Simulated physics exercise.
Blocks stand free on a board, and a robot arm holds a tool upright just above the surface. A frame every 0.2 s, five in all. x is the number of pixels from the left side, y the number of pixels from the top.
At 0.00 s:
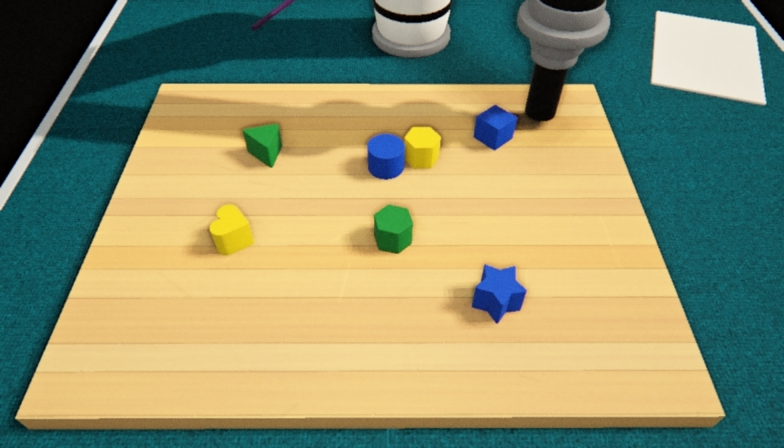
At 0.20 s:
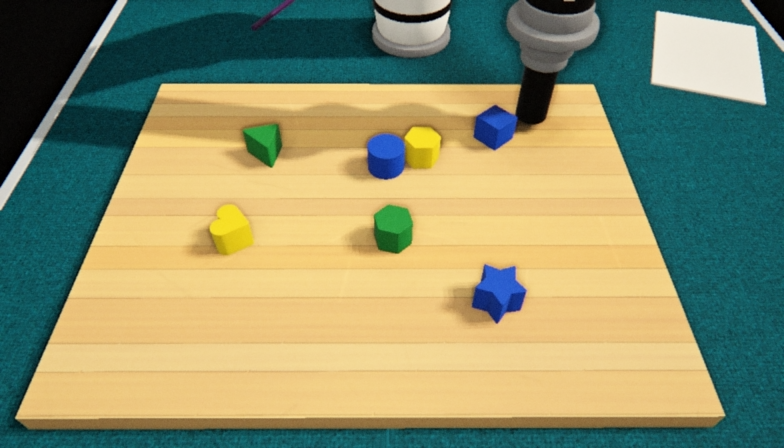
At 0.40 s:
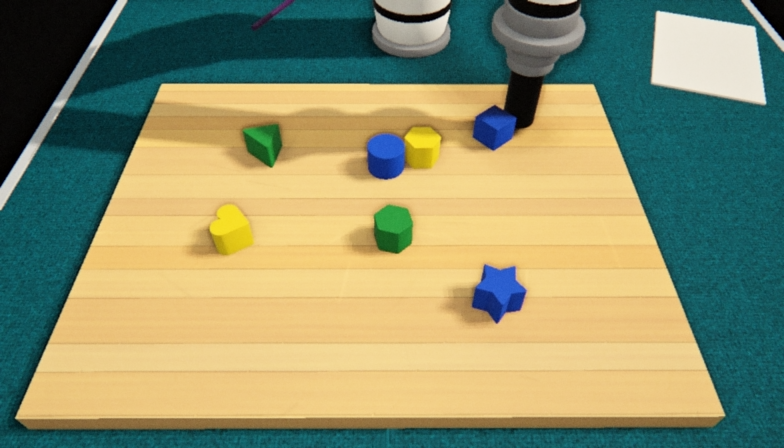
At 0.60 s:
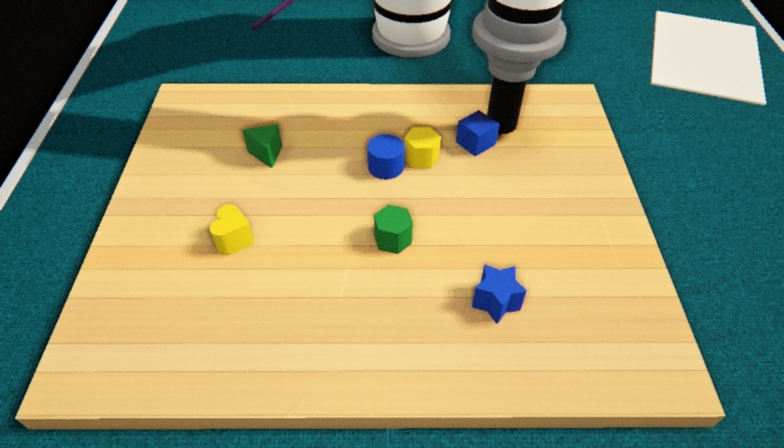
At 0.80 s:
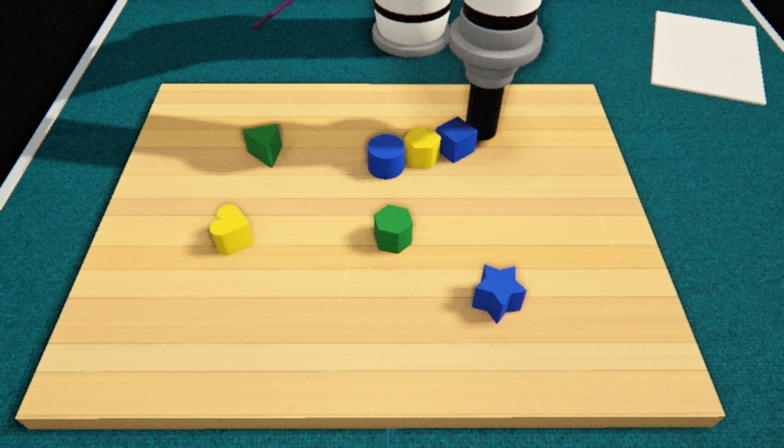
To begin with, a robot arm holds a dark upright tool just right of a blue square block, among yellow, green and blue blocks on a wooden board. The tool moves left to the blue block, then pushes it left until it sits right beside the yellow hexagon, while the other blocks stay put.
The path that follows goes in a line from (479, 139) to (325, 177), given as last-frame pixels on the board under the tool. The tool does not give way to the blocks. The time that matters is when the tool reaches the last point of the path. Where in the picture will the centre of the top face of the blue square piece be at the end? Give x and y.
Around (292, 168).
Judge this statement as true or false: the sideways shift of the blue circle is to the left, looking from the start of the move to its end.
The statement is true.
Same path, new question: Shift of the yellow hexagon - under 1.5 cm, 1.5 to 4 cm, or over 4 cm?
Answer: More than 4 cm.
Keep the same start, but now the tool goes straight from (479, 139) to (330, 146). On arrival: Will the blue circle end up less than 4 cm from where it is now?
That would be a no.
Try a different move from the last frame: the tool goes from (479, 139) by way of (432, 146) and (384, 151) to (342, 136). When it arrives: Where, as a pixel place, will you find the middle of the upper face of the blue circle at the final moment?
I'd guess (302, 183).
The first path, step by step. One third of the way, tool (429, 143); blue circle (341, 159); yellow hexagon (371, 145); blue square piece (403, 140).
Two thirds of the way, tool (377, 155); blue circle (284, 176); yellow hexagon (315, 159); blue square piece (348, 154).
At the end, tool (324, 168); yellow heart block (222, 224), turned 30° anticlockwise; blue circle (226, 195); yellow hexagon (257, 174); blue square piece (292, 168).
